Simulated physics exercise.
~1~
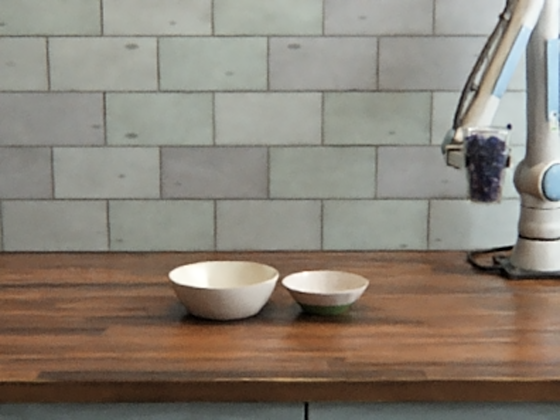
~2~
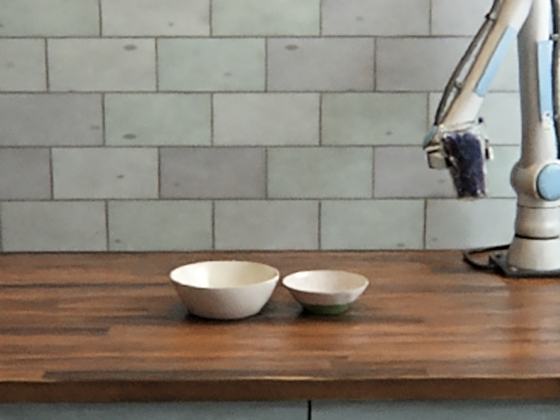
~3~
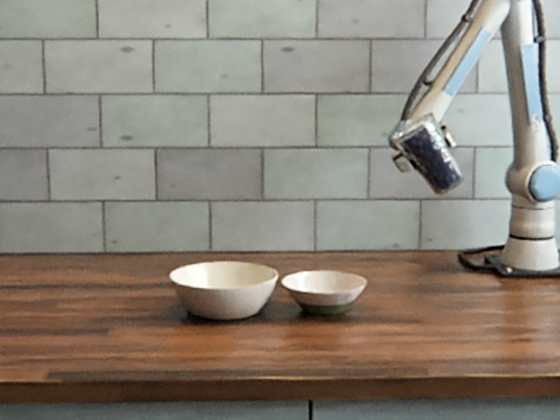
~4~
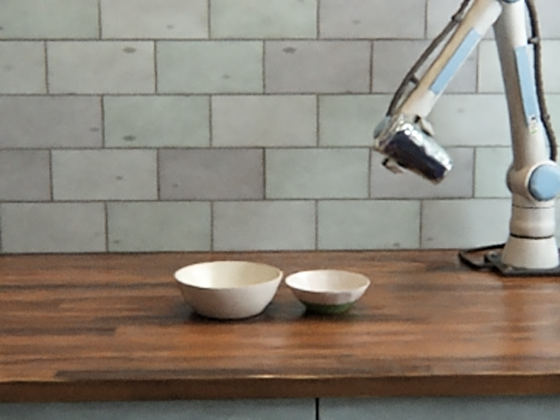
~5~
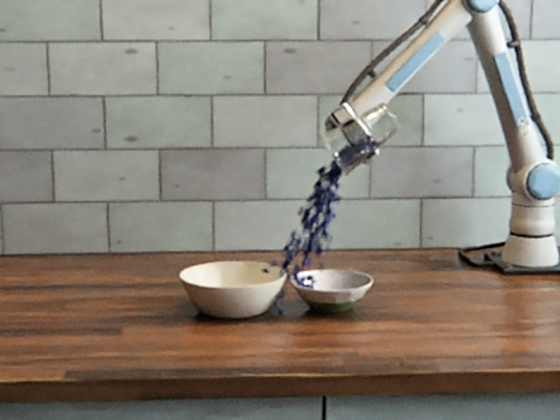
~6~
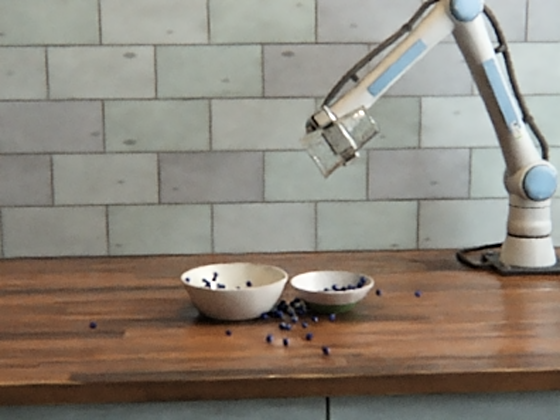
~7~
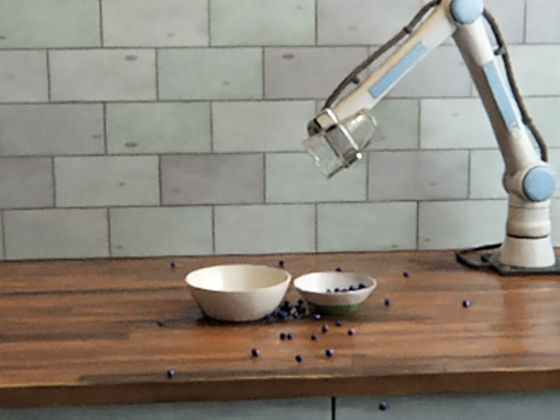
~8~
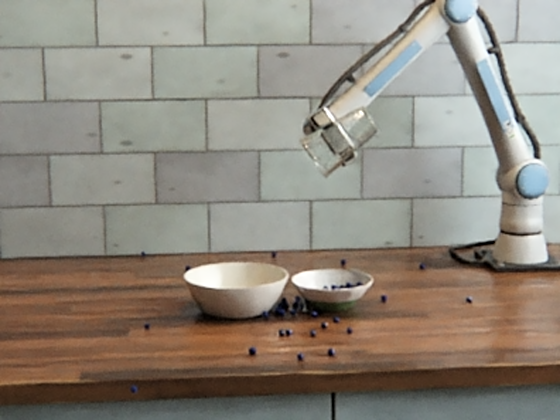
On a wooden counter against a tiled wall, a robot arm swung a clear cup of dark beads leftward and tipped it over two bowls, pouring beads into both while others spilled between them and scattered across the wood, leaving the cup empty.
